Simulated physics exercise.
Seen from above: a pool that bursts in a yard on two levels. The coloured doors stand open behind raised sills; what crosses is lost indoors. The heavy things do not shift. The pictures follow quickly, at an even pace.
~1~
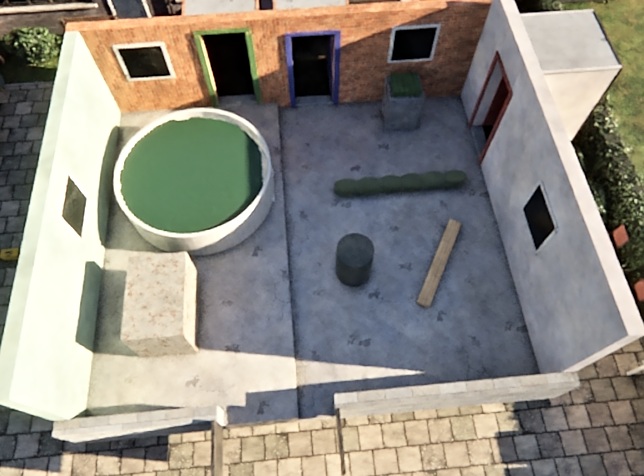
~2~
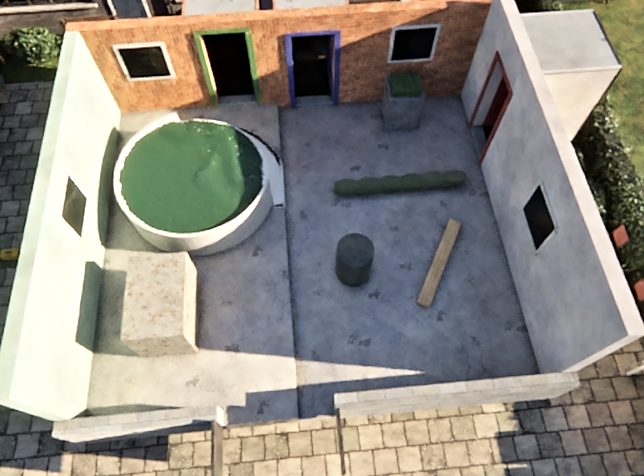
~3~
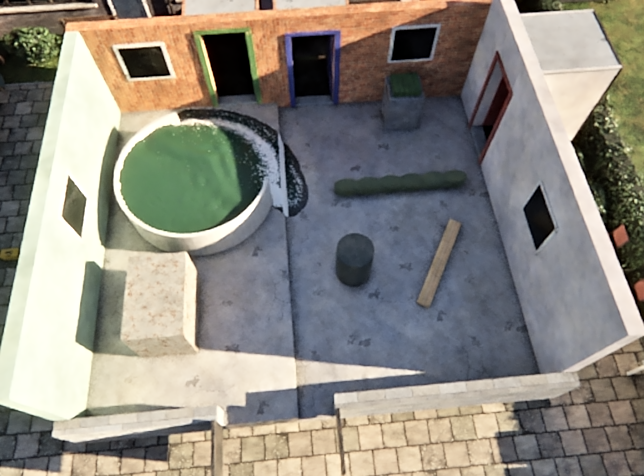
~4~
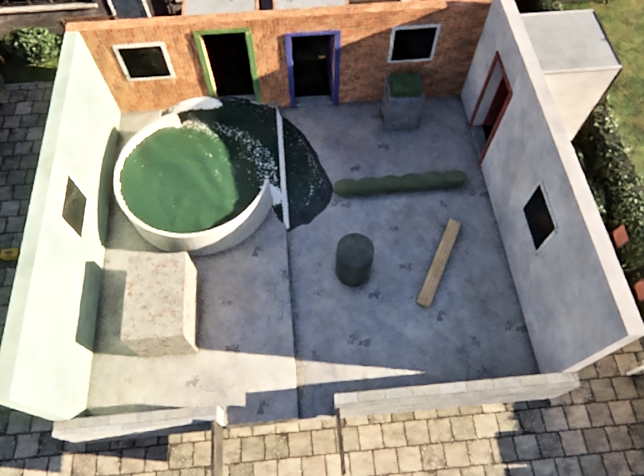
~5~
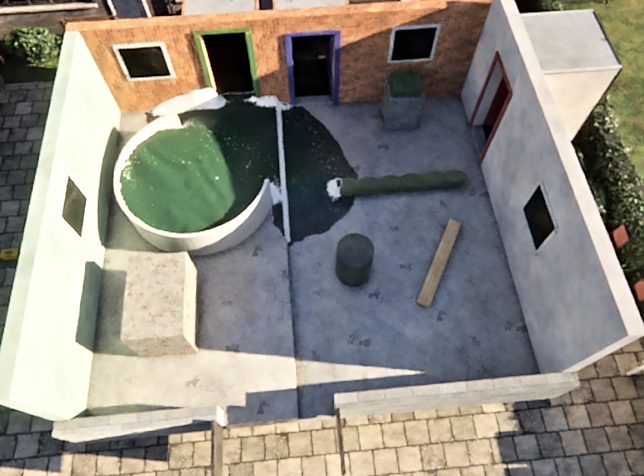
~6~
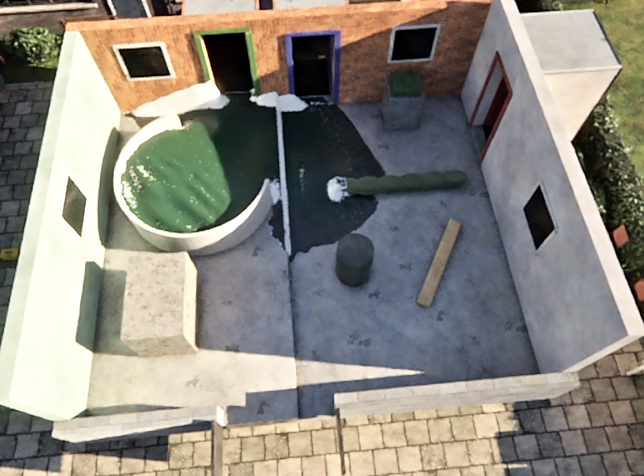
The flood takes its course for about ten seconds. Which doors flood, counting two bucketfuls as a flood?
In the end: The green door floods; the red door floods; the blue door floods.
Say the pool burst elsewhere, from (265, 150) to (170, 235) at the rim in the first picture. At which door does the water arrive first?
The one in red.
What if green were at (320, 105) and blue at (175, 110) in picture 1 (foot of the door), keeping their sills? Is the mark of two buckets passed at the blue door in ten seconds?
My reading: Blue passes that mark.
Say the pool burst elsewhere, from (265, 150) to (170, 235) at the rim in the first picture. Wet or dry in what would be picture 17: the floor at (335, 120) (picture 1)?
Verdict: Clear.
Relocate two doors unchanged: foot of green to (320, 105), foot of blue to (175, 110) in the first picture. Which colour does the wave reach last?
The one in red.
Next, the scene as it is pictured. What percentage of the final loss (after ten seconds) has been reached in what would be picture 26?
I make it 55 per cent.
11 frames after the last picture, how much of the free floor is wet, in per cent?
Some 40 per cent.
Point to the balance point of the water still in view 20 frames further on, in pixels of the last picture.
At about (308, 166).
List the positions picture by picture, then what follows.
Still water in the pool at (194, 171), in the first frame.
The front is at (284, 202), out from the gap on the pool's far side, in the second frame.
Water pours out on the pool's far side and has run to a hidden place, in the third frame.
The front is at (166, 111), out from the gap on the pool's far side, in the fourth frame.
Water pours out on the pool's far side and has run to (147, 112), in the fifth frame.
Water pours out on the pool's far side and has run to (369, 210), in the sixth frame.
A moment on, water covers 35 % of the floor; the green door far over two buckets in, the red door wet at the sill, nothing in, the blue door over two buckets in.
Next, water covers 40 % of the floor; the green door far over two buckets in, the red door over two buckets in, the blue door far over two buckets in.
Then, water covers 50 % of the floor; the green door far over two buckets in, the red door far over two buckets in, the blue door far over two buckets in.
Later, water covers 75 % of the floor; the green door far over two buckets in, the red door far over two buckets in, the blue door far over two buckets in.
In the end, water covers 80 % of the floor; the green door far over two buckets in, the red door far over two buckets in, the blue door far over two buckets in.
